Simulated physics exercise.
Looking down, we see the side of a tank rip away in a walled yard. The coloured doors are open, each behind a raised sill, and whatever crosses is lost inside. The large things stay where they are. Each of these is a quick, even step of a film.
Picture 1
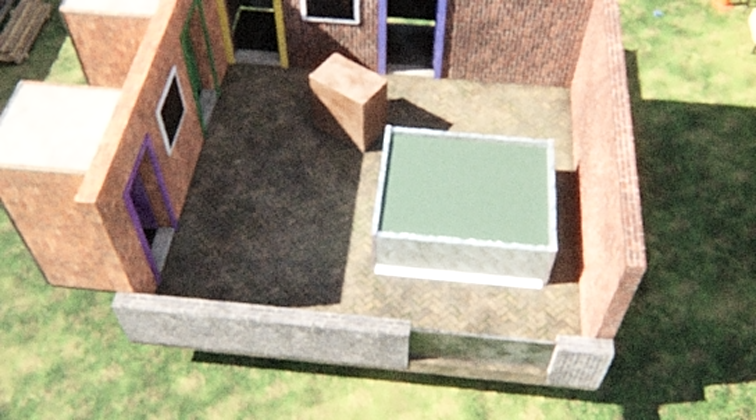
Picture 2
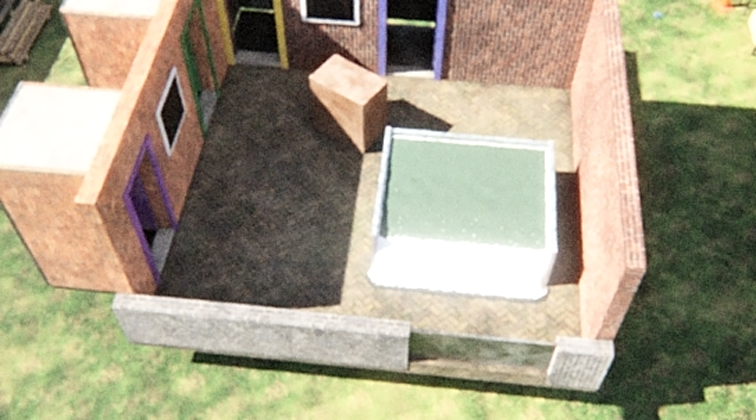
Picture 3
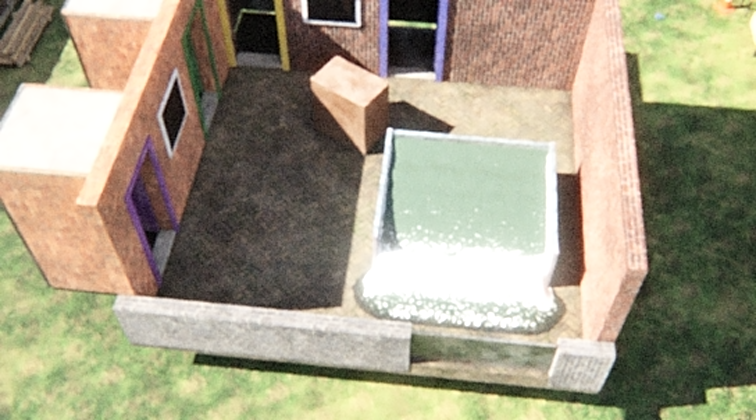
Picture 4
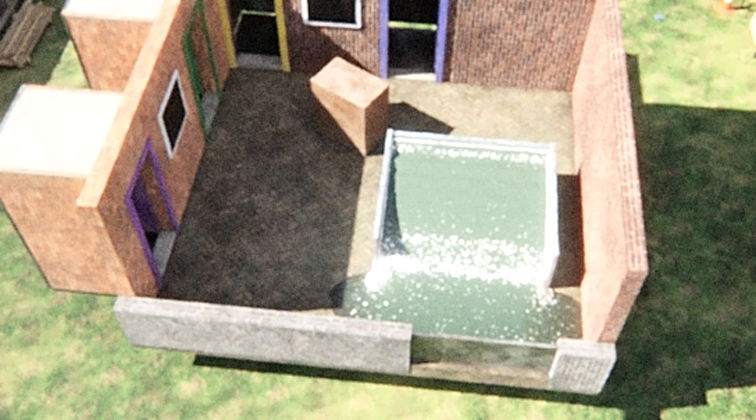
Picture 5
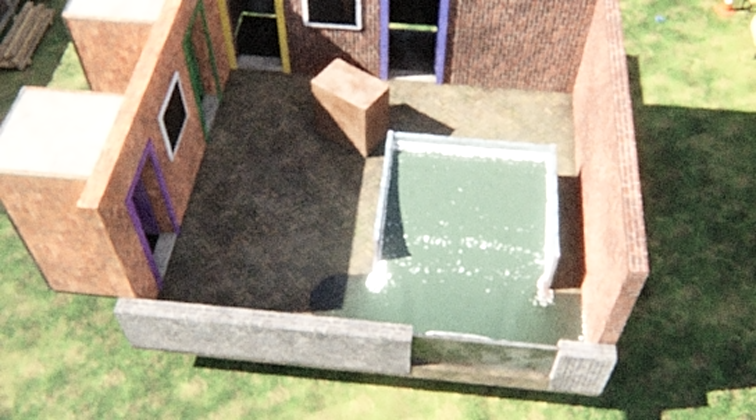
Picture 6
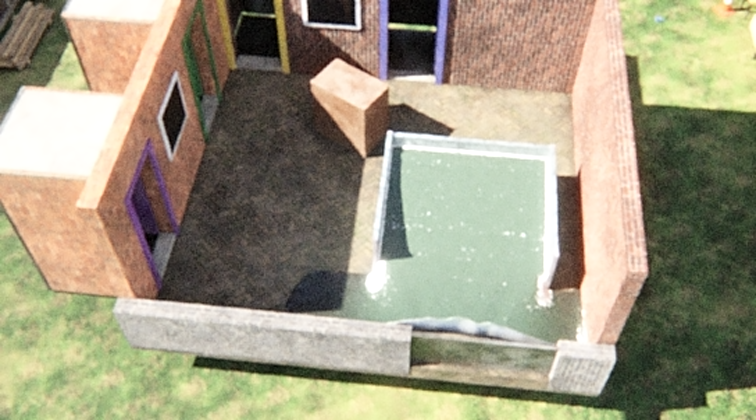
Water bursting from the open front side of a tank in a brick-walled yard, foaming, then spreading along the low front wall.
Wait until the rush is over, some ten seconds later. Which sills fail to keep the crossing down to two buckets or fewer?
The purple door fails to; the green door keeps it down; the yellow door fails to; the blue door fails to.
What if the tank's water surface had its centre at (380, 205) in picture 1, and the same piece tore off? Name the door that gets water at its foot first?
That would be the one in purple.
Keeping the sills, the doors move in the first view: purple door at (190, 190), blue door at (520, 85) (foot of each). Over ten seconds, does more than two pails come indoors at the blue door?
Here the blue door exceeds it.
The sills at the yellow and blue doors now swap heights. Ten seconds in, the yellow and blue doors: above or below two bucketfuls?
The yellow one goes over; the blue one keeps below it.
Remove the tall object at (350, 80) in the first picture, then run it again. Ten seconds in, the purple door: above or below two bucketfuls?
Observed - purple door tops the line.
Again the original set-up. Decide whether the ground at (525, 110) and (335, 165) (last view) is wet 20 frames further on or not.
Taken in order, drenched then bone-dry.
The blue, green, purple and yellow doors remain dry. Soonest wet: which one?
Call: The one in purple.
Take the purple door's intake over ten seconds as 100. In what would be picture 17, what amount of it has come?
Share by then: About 5 in a hundred.
A moment on, water covers 25 % of the floor; the purple door not reached, the green door not reached, the yellow door not reached, the blue door not reached.
Next, water covers 40 % of the floor; the purple door under two buckets in, the green door not reached, the yellow door not reached, the blue door not reached.
Then, water covers 65 % of the floor; the purple door far over two buckets in, the green door wet at the sill, nothing in, the yellow door not reached, the blue door wet at the sill, nothing in.
Later, water covers 90 % of the floor; the purple door far over two buckets in, the green door wet at the sill, nothing in, the yellow door over two buckets in, the blue door wet at the sill, nothing in.
In the end, water covers 100 % of the floor; the purple door far over two buckets in, the green door wet at the sill, nothing in, the yellow door far over two buckets in, the blue door over two buckets in.
